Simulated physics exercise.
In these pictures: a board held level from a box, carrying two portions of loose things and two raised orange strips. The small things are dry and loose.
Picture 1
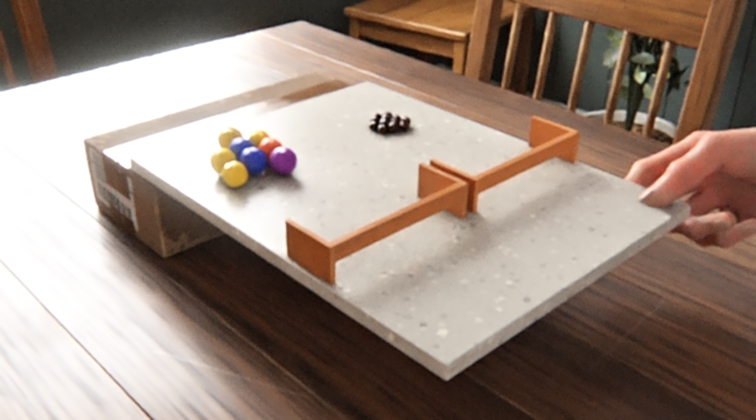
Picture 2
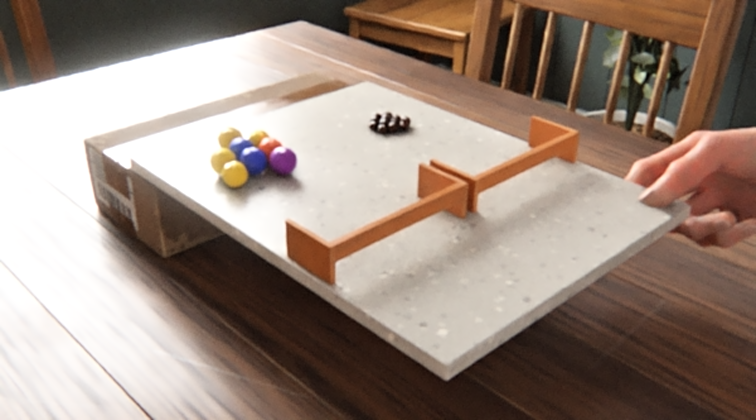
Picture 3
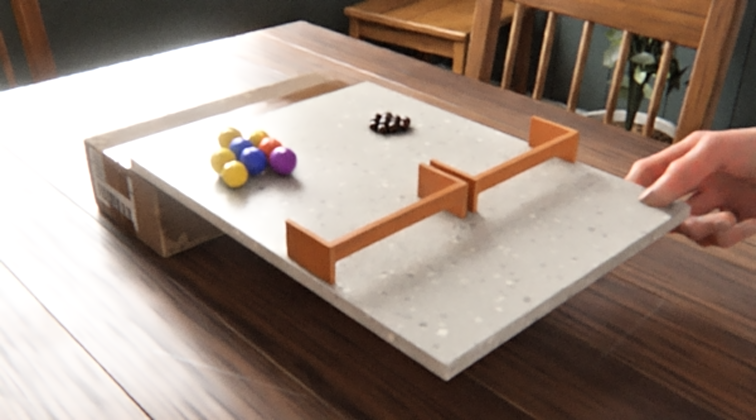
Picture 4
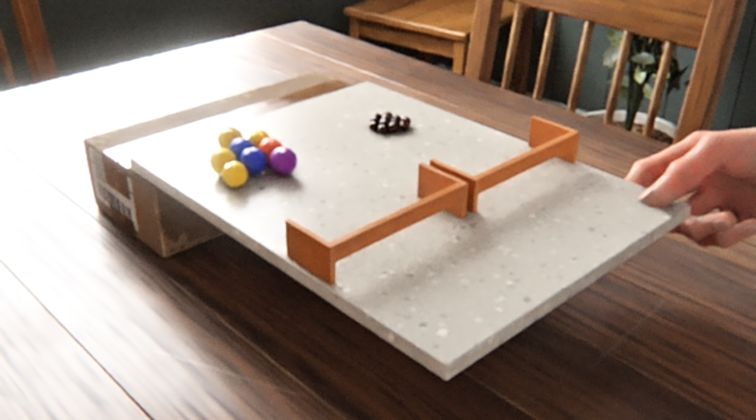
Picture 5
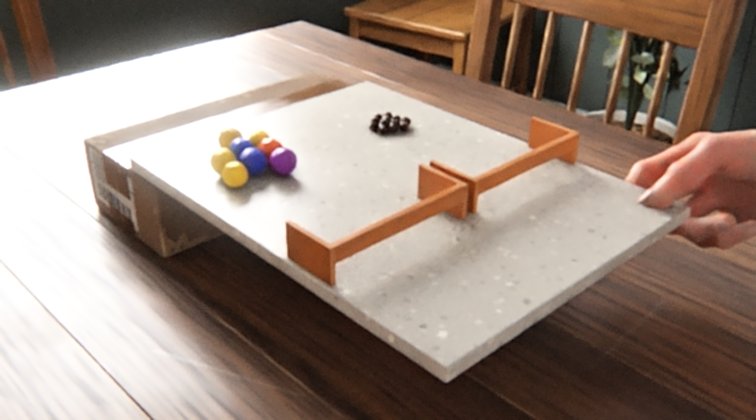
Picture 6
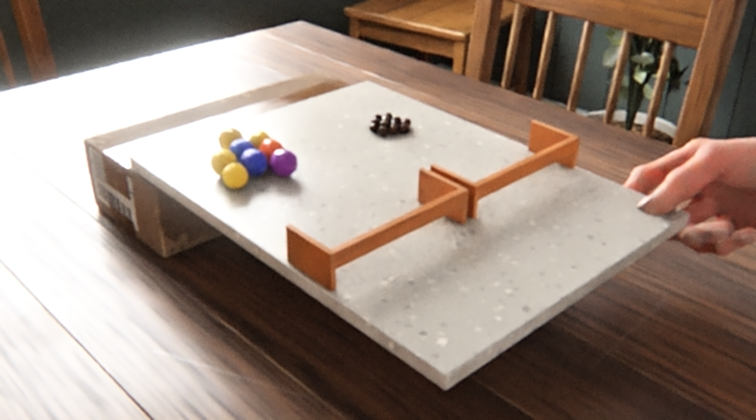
On a wooden table, a gray speckled board rests on a cardboard box at its left, with a hand holding the right end. Colorful balls and a cluster of small dark balls sit still behind two orange strips. At first nothing moves, then the hand lowers its end very slightly.
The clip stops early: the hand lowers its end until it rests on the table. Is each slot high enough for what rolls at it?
The front batch gets caught; as for the back batch, it makes it under.
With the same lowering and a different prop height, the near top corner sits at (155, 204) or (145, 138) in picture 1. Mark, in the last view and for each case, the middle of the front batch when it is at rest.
(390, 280), then (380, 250).
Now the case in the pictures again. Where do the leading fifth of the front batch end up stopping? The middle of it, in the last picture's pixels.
Near (370, 292) in the last view.
Then, 0.26 s past the last view, board sloping at 5°; front batch where it was; back batch where it was.
Then, 0.59 s past the last view, board sloping at 11°; front batch on its way down; back batch on its way down.
Then, 0.95 s past the last view, board resting at 13°; front batch has reached its gate; back batch all past its gate.
Finally, board resting at 13°; front batch gathered behind its gate; back batch all past its gate.
